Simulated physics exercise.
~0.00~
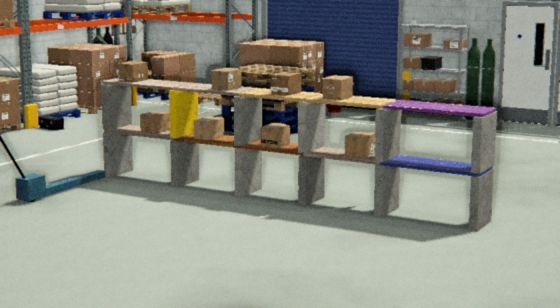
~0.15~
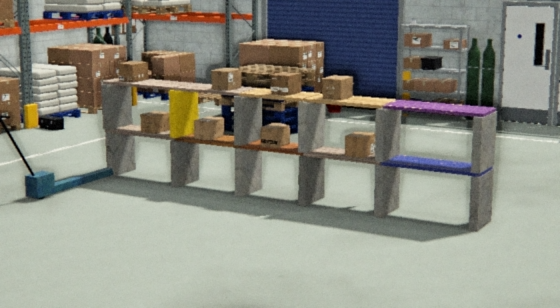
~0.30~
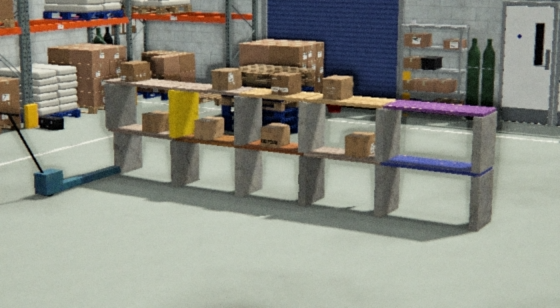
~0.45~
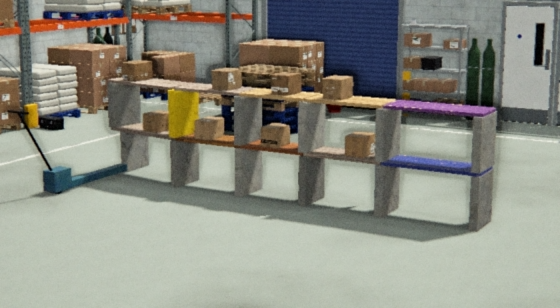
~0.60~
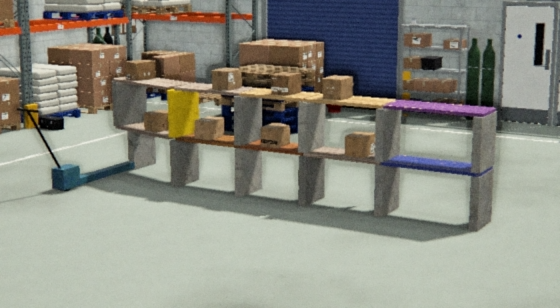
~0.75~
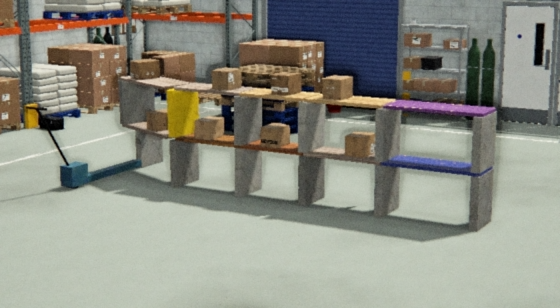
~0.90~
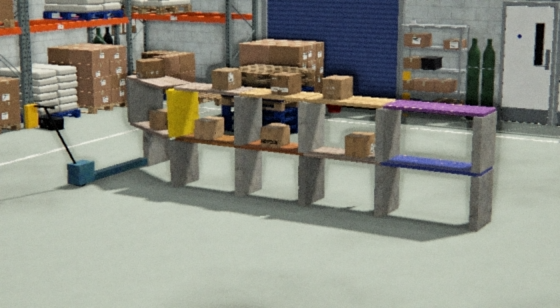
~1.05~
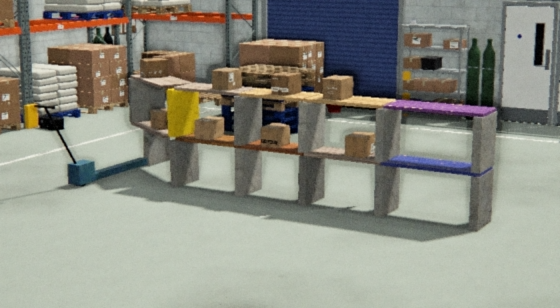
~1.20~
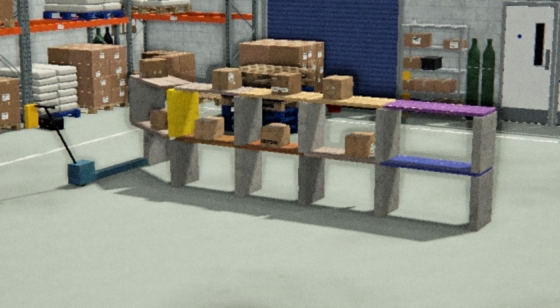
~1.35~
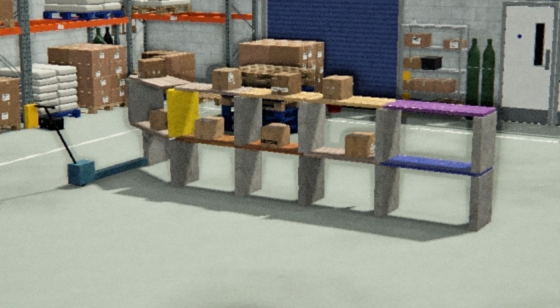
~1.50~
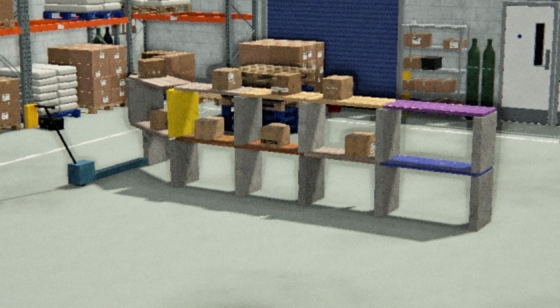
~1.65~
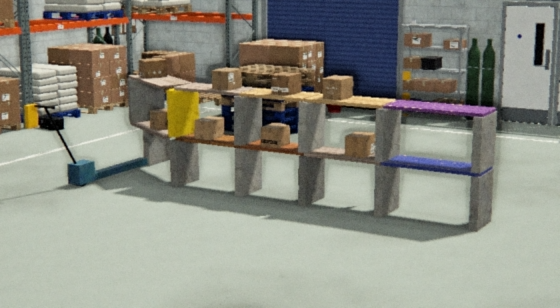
A low blue floor jack slid right into the left end of a long two-tier row of boards on upright blocks, nudging that end askew before stopping, and everything stayed standing, with the purple and blue boards and yellow upright unmoved.
